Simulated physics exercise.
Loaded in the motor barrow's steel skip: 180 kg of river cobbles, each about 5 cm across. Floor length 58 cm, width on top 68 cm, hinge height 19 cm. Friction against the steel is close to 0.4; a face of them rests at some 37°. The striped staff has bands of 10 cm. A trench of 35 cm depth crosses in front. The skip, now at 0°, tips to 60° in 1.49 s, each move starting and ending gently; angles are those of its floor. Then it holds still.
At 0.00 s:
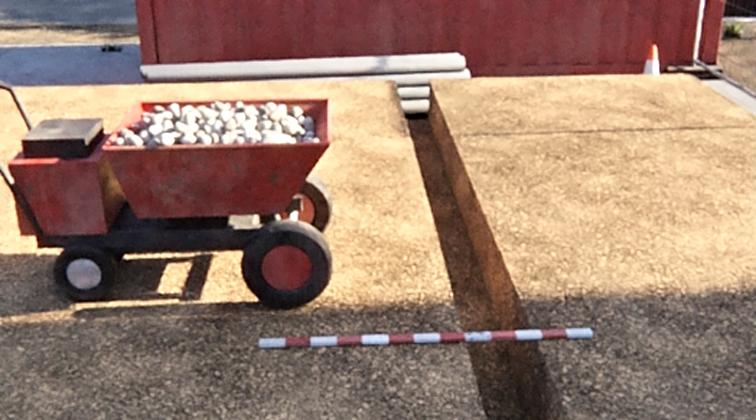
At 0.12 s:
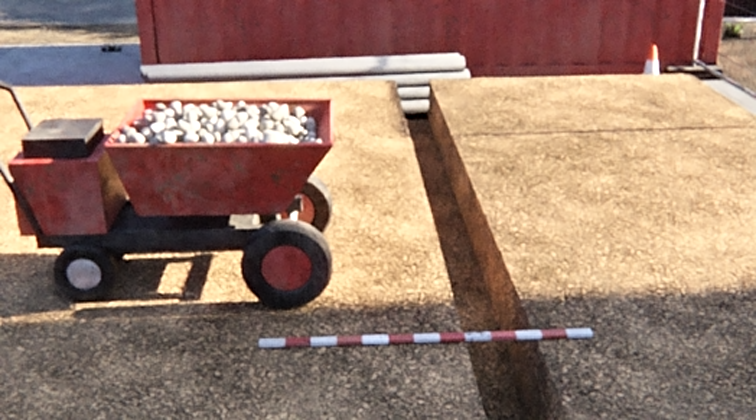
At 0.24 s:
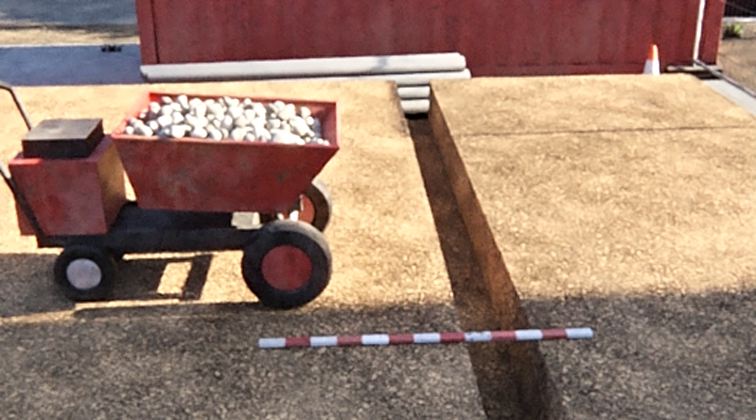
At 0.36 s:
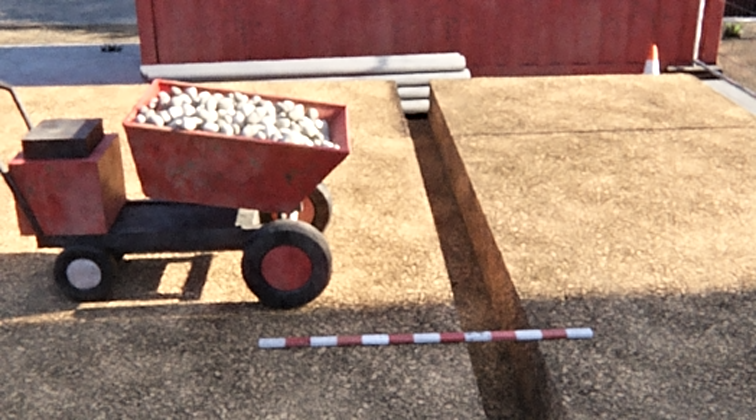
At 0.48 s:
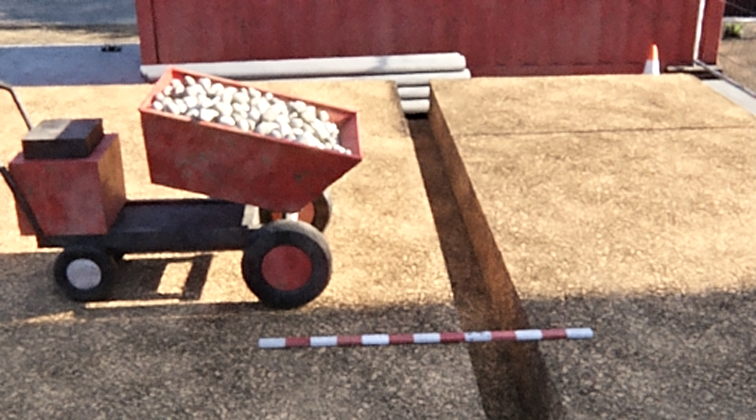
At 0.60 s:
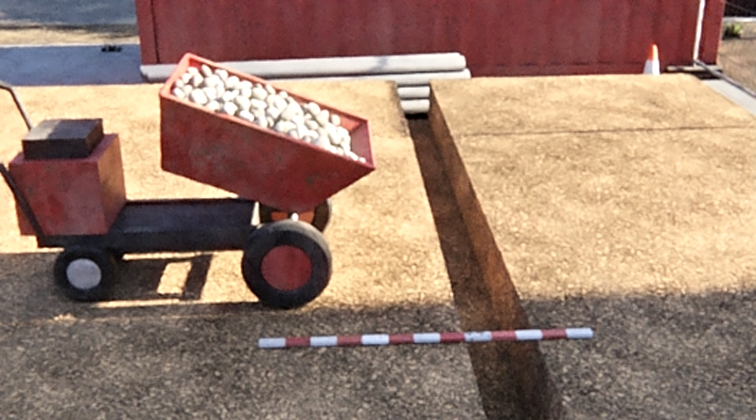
To begin with, a red motor barrow loaded with pale rounded stones stands level on gravelly ground, left of a narrow trench and behind a red-and-white striped staff. Its skip then tilts gradually toward the right, the left end rising steadily higher above the dark chassis while the wheels stay still.
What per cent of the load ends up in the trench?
Roughly 54 per cent ends in the trench.
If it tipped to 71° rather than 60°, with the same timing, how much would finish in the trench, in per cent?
It would be near 85 per cent.
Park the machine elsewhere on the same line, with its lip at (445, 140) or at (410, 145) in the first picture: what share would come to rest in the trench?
Near 10 per cent from the first place, 35 from the second.
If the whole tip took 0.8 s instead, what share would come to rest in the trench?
In that case some 55 per cent.
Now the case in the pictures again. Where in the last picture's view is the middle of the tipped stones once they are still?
Around (472, 315).
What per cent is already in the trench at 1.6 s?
Some 15 per cent.
After 1.1 s the floor is at 51°; 100 % in the skip; the foremost stones are at (409, 188).
After 1.6 s the floor is at 60°; 79 % in the skip, 7 % short of the trench, 14 % in the trench; the foremost stones are at (508, 312).
After 1.9 s the floor is at 60°; 59 % in the skip, 8 % short of the trench, 32 % in the trench; the foremost stones are at (543, 286).
After 3.9 s the floor is at 60°; 36 % in the skip, 10 % short of the trench, 54 % in the trench; the foremost stones are at (564, 287).
